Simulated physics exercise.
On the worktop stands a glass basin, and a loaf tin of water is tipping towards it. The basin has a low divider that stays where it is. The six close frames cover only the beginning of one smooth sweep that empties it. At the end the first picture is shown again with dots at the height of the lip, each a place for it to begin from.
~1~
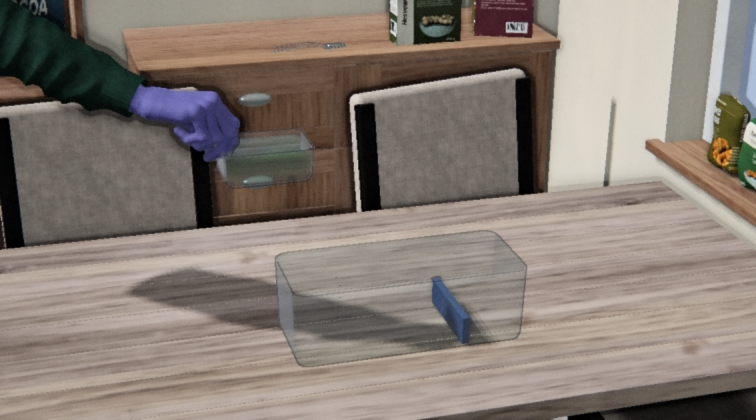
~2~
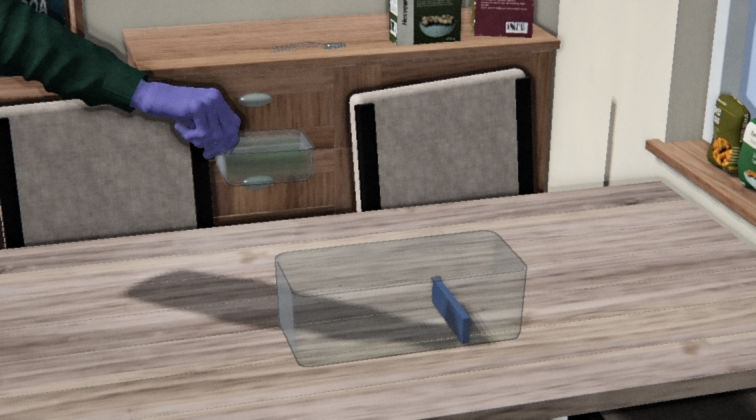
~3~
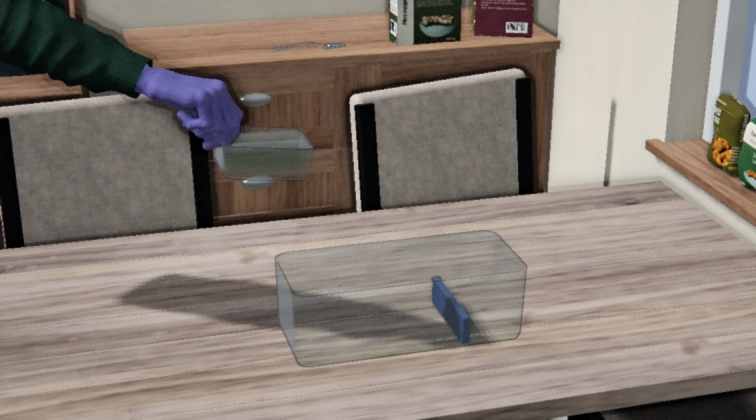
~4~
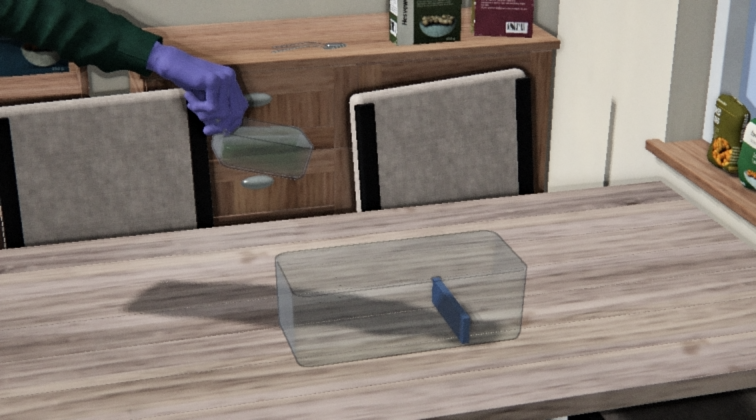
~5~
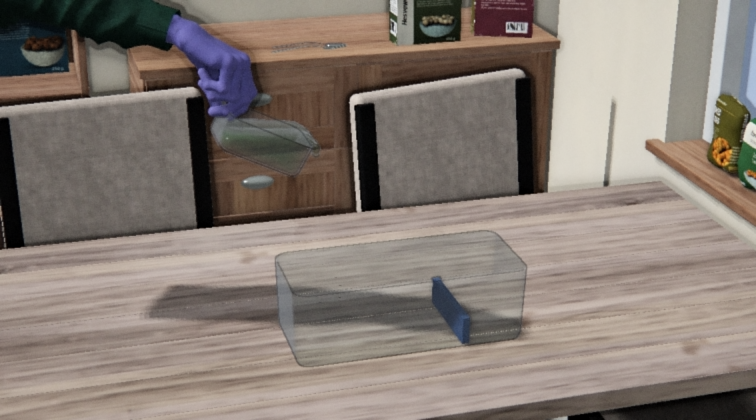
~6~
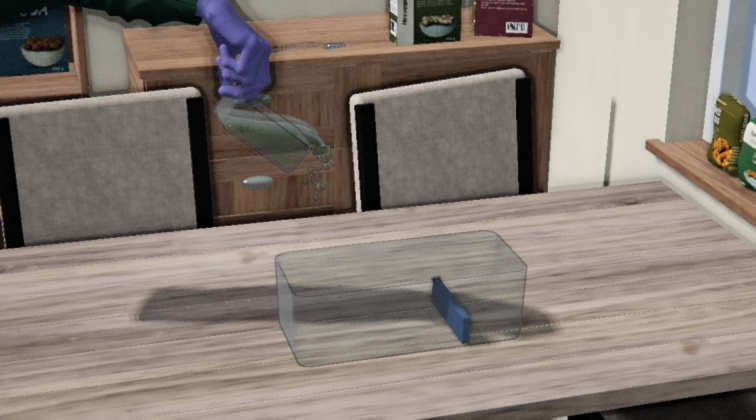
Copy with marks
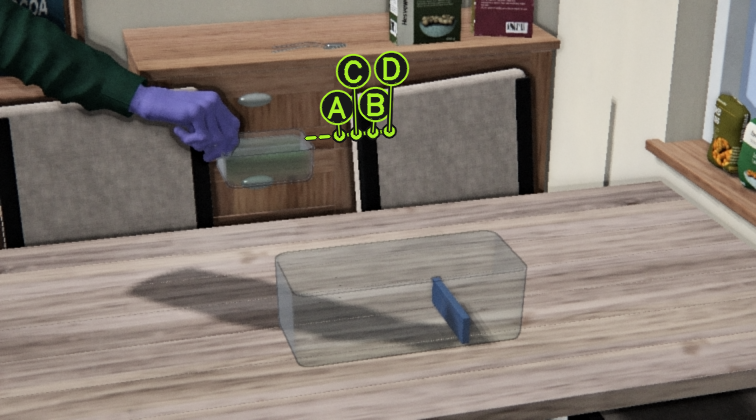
In a room with wooden cabinets, a purple-gloved hand holds a clear container upright beyond a table where a glass basin stands beside a small blue object. The hand gradually tilts the container down to the right, rising as it turns, and water slips over the lip and trails downward.
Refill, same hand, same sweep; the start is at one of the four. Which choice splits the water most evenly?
B.
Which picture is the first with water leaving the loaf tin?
In picture 4.
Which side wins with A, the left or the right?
The left one.
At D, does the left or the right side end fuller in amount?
The right one.
On the marked copy, A at (339, 135); B at (372, 132); C at (356, 134); D at (389, 131).
Choosing A, about 91 % ends left of the wall and 5 % right of it; 4 % is lost outside.
Choosing B, about 46 % ends left of the wall and 51 % right of it; 3 % is lost outside.
Choosing C, about 78 % ends left of the wall and 19 % right of it; 3 % is lost outside.
Choosing D, about 32 % ends left of the wall and 63 % right of it; 5 % is lost outside.
